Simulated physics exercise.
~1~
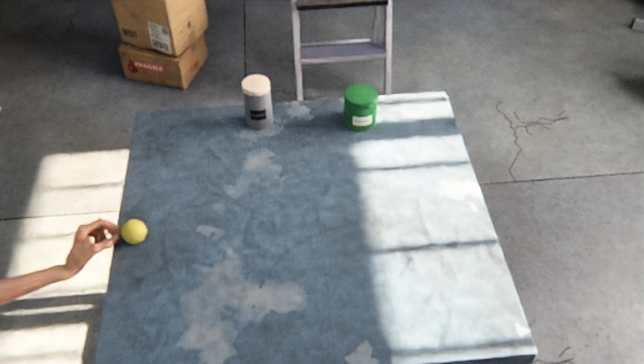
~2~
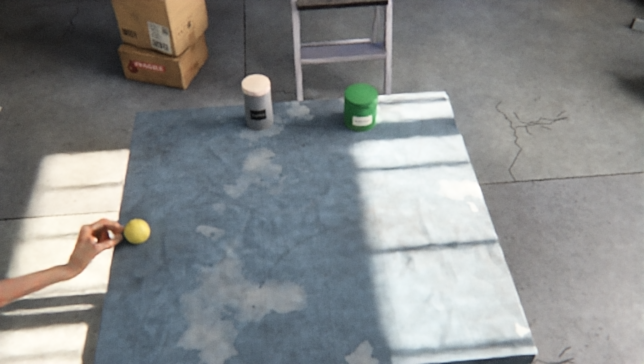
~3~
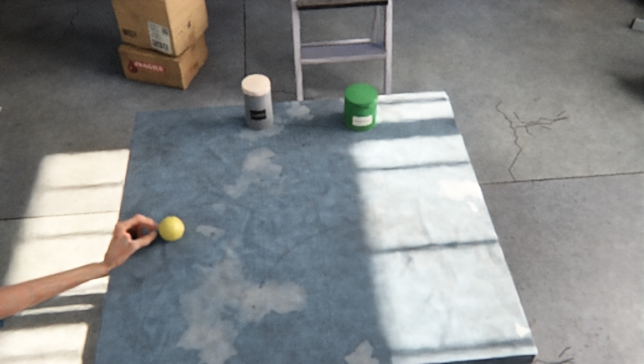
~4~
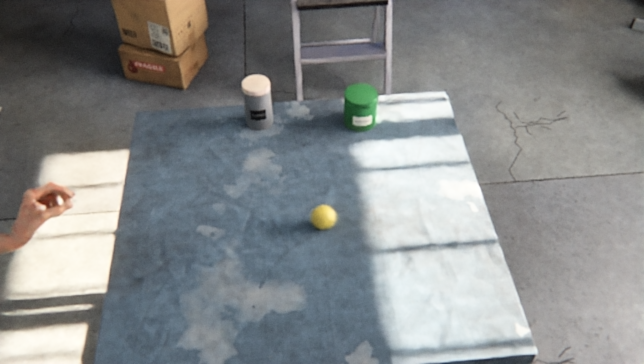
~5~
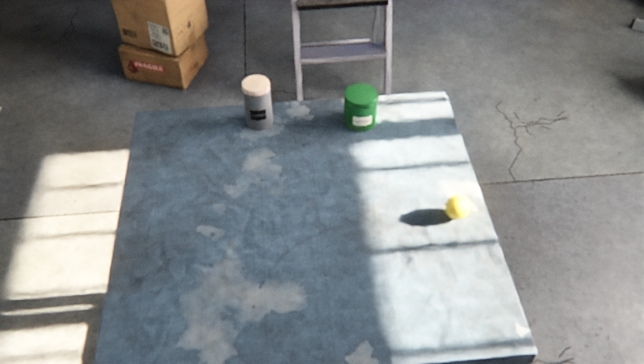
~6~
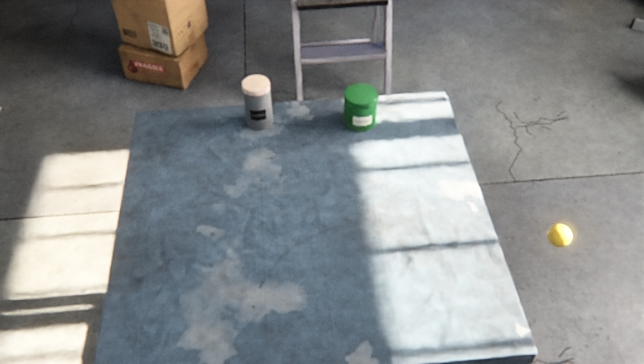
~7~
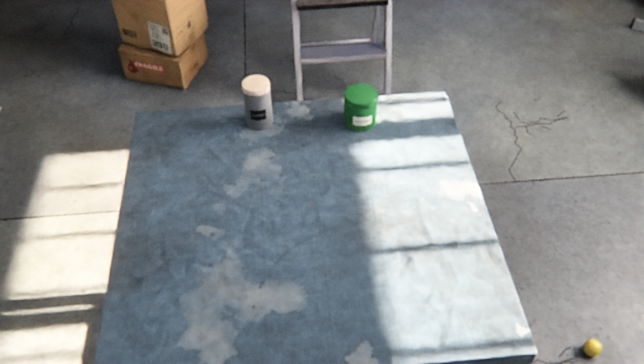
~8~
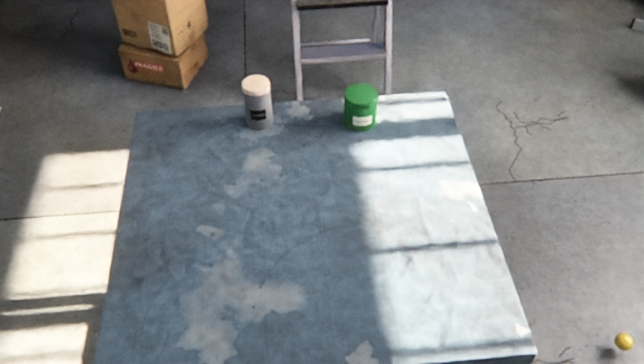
A blue-grey tabletop with worn pale patches stands on a concrete floor, seen from above, with bands of sunlight across its right side. A grey jar with a pale lid and a green jar stand near its far edge, with cardboard boxes and a stepladder beyond. At the left edge, a hand pushes a yellow lemon to the right, then lets go and draws back out of view. The lemon travels on alone across the table into the sunlight and goes off the right side. It drops to the floor and ends at the lower right, while both jars stay in place.
